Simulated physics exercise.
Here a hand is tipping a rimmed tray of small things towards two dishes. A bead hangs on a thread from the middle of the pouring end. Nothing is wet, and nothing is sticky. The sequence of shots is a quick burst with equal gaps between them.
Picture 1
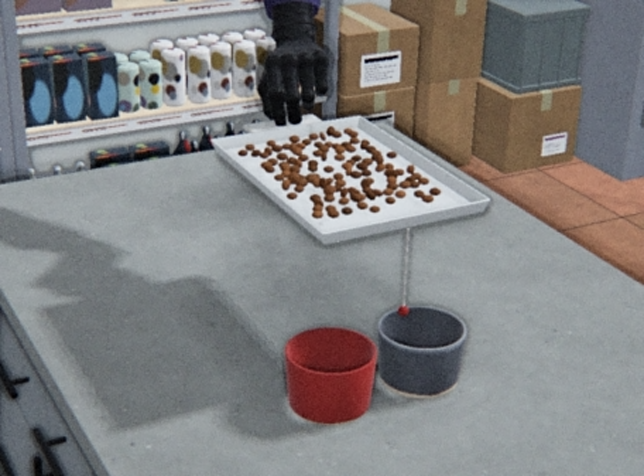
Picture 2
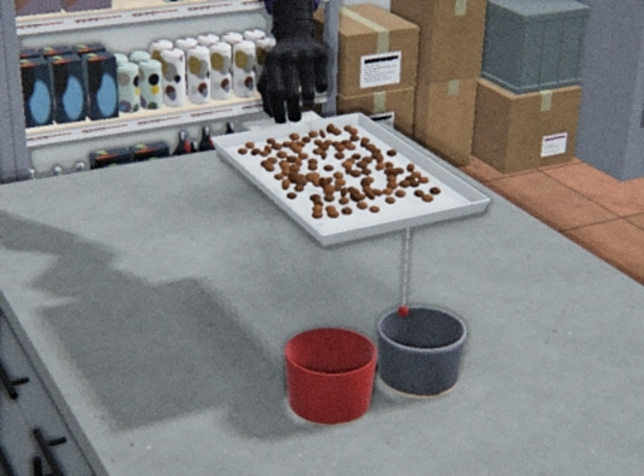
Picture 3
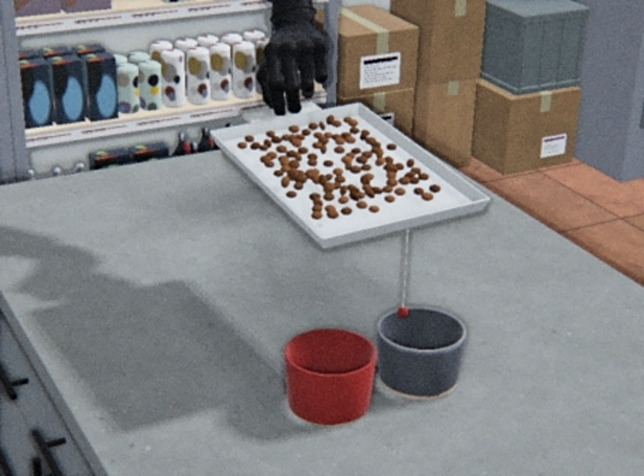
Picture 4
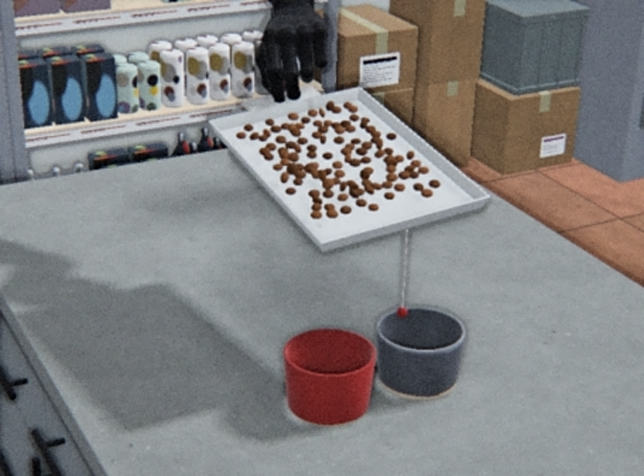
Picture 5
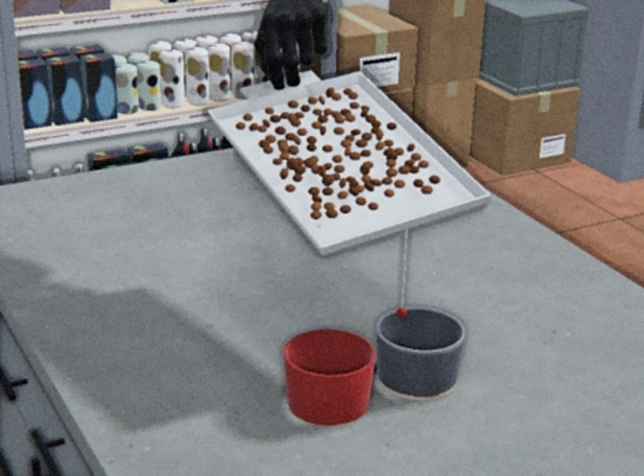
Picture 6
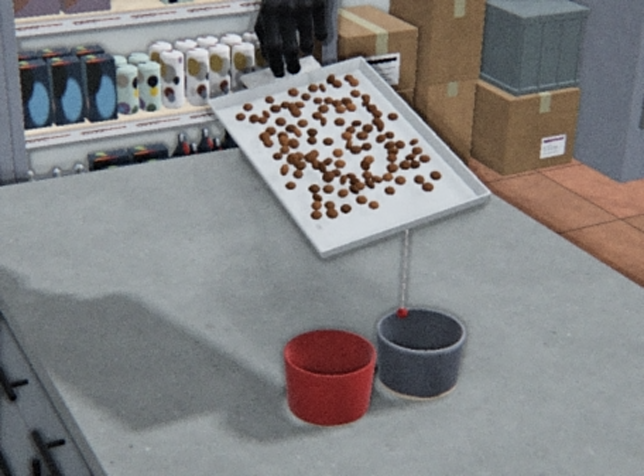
At the start, a black-gloved hand holds a rimmed white tray of small brown pieces above a red dish and a grey dish, its pouring end level. The hand steadily lifts the far end, steepening the tray, while the pouring end gradually dips at its left corner and the pieces stay on the tray.
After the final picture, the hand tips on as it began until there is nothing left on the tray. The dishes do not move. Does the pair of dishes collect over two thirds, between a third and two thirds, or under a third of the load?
Upwards of two thirds.
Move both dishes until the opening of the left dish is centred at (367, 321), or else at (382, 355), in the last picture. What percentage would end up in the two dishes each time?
Respectively 0 % and 30 %.
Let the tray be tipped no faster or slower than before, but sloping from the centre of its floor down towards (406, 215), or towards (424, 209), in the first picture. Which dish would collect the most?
The first tilt favours the right-side dish and the second the right-side dish.
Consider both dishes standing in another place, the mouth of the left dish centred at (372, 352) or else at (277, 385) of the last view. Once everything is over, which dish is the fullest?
So at the first spot it's the one placed on the left, and at the second spot it's the one placed on the right.
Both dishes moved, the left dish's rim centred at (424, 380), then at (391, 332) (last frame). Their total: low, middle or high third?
Position 1 - under a third; position 2 - less than a third.
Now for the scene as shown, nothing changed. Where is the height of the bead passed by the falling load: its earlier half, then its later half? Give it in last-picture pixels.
About (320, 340), and after that about (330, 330).
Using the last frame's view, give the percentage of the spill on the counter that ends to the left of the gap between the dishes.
It comes to near 50 percent of the spill.
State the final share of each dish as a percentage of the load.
Left dish: 90 %, right dish: 0 %.
Soon after the last picture, tray tipped steeply; about two thirds on the tray; a small part in the left dish; a stray few outside both; about a quarter in the air.
A little later, tray tipped past a quarter turn; most in the left dish; a stray few in the right dish; a small part outside both.
Later still, tray tipped past a quarter turn; most in the left dish; a stray few in the right dish; a small part outside both.
At rest, tray tipped past a quarter turn; most in the left dish; a stray few in the right dish; a small part outside both.
